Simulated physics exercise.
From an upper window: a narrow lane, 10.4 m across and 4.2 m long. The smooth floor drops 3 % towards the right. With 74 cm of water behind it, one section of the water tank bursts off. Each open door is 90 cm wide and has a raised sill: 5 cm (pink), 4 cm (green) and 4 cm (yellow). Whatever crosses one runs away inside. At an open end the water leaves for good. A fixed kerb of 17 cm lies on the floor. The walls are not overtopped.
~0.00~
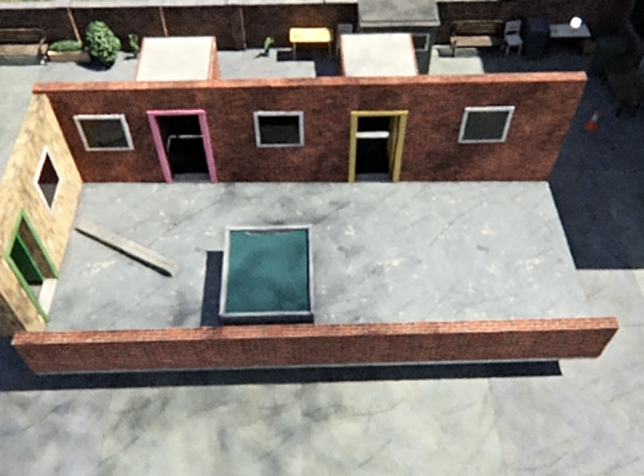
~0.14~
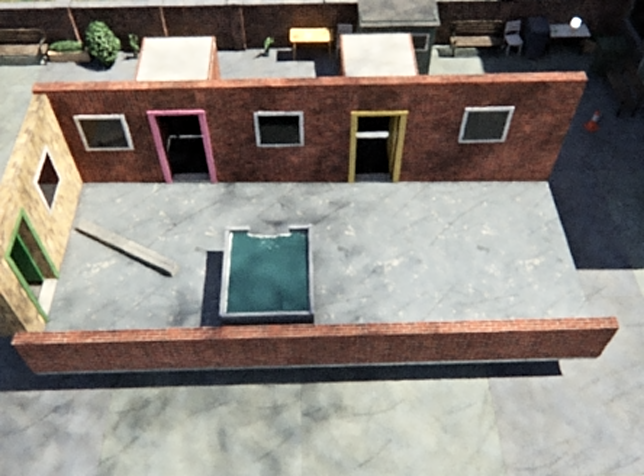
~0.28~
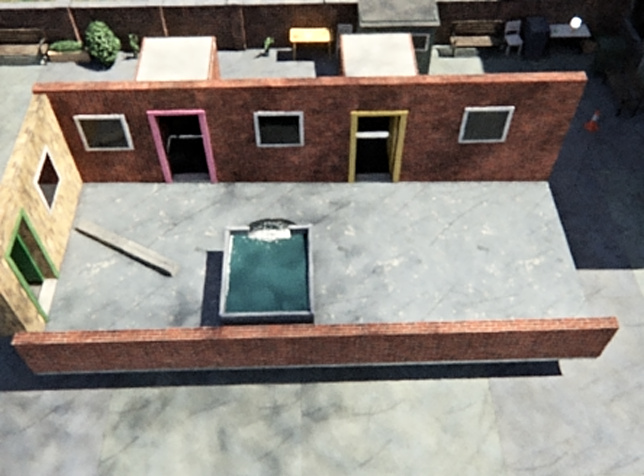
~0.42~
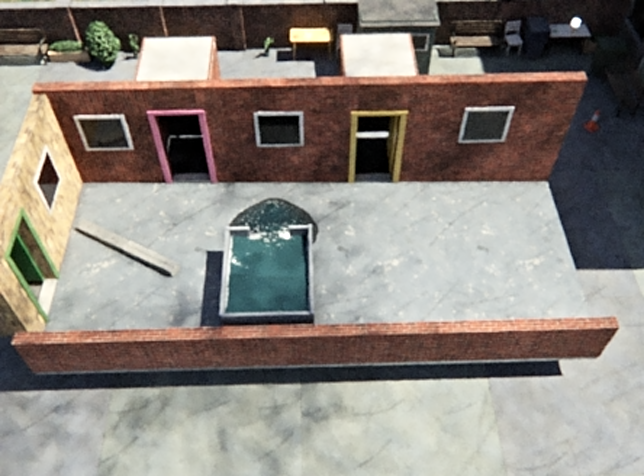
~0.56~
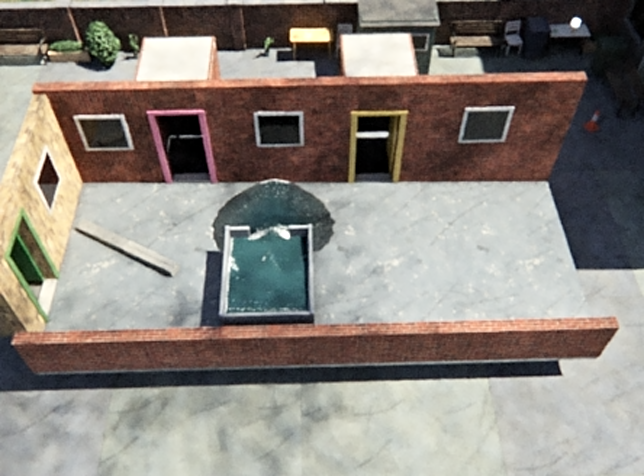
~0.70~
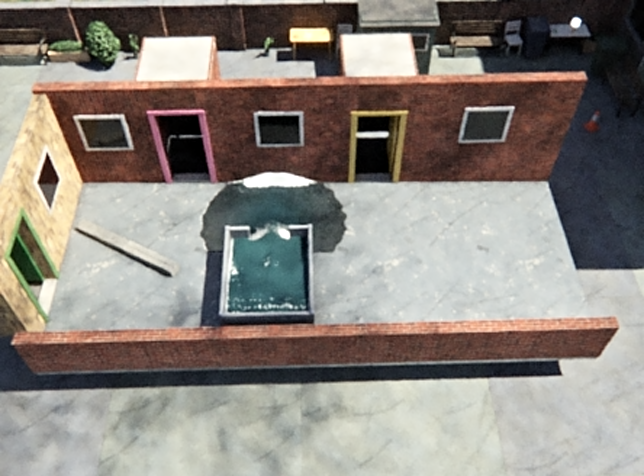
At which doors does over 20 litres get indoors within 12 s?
Within that time: At the pink door it goes over the limit; at the green door it keeps below the limit; at the yellow door it exceeds the limit.
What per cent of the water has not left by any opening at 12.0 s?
About 54 per cent.
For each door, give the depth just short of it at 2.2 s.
Depths in cm: Pink 12, green 0, yellow 10.
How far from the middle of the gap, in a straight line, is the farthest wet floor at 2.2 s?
Some 5.4 m out.
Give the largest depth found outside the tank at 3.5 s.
Roughly 22 cm.
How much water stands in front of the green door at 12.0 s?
Roughly 0.0 cm deep.
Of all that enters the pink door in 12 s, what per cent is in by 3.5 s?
About 55 per cent.
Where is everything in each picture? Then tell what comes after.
In the first frame, still water, 74 cm deep, in the water tank at (268, 271).
In the second frame, the front is at (293, 244), 0.5 m from the gap at (270, 244); 0.2 m2 of floor is under water; 74 cm left at the back of the water tank.
In the third frame, water pours out at (271, 246) and has run 0.9 m, to (285, 222); deepest outside 45 cm, 74 cm at the water tank's back.
In the fourth frame, water pours out at (271, 246) and has run 1.4 m, to (279, 202); deepest outside 43 cm, 74 cm at the water tank's back.
In the fifth frame, water pours out at (271, 246) and has run 2.0 m, to (290, 184); deepest outside 46 cm, 68 cm at the water tank's back.
In the sixth frame, the front is at (316, 184), 2.2 m from the gap at (271, 246); 4.6 m2 of floor is under water; 62 cm left at the back of the water tank.
After 1.4 s water covers 15 % of the floor and is deepest (39 cm) near (273, 246); pink door 12 cm at the sill, 1 L in, green door not reached, yellow door 10 cm at the sill, 0 L in.
After 2.2 s water covers 25 % of the floor and is deepest (32 cm) near (274, 184); pink door 12 cm at the sill, 19 L in, green door not reached, yellow door 10 cm at the sill, 13 L in.
After 3.5 s water covers 50 % of the floor and is deepest (22 cm) near (273, 246); pink door 8 cm at the sill, 39 L in, green door not reached, yellow door 8 cm at the sill, 31 L in.
After 7.0 s water covers 65 % of the floor and is deepest (12 cm) near (220, 267); pink door 8 cm at the sill, 53 L in, green door 0 cm at the sill, 0 L in, yellow door 5 cm at the sill, 49 L in.
After 12.0 s water covers 60 % of the floor and is deepest (8 cm) near (282, 246); pink door 2 cm at the sill, 70 L in, green door 0 cm at the sill, 0 L in, yellow door 5 cm at the sill, 58 L in.
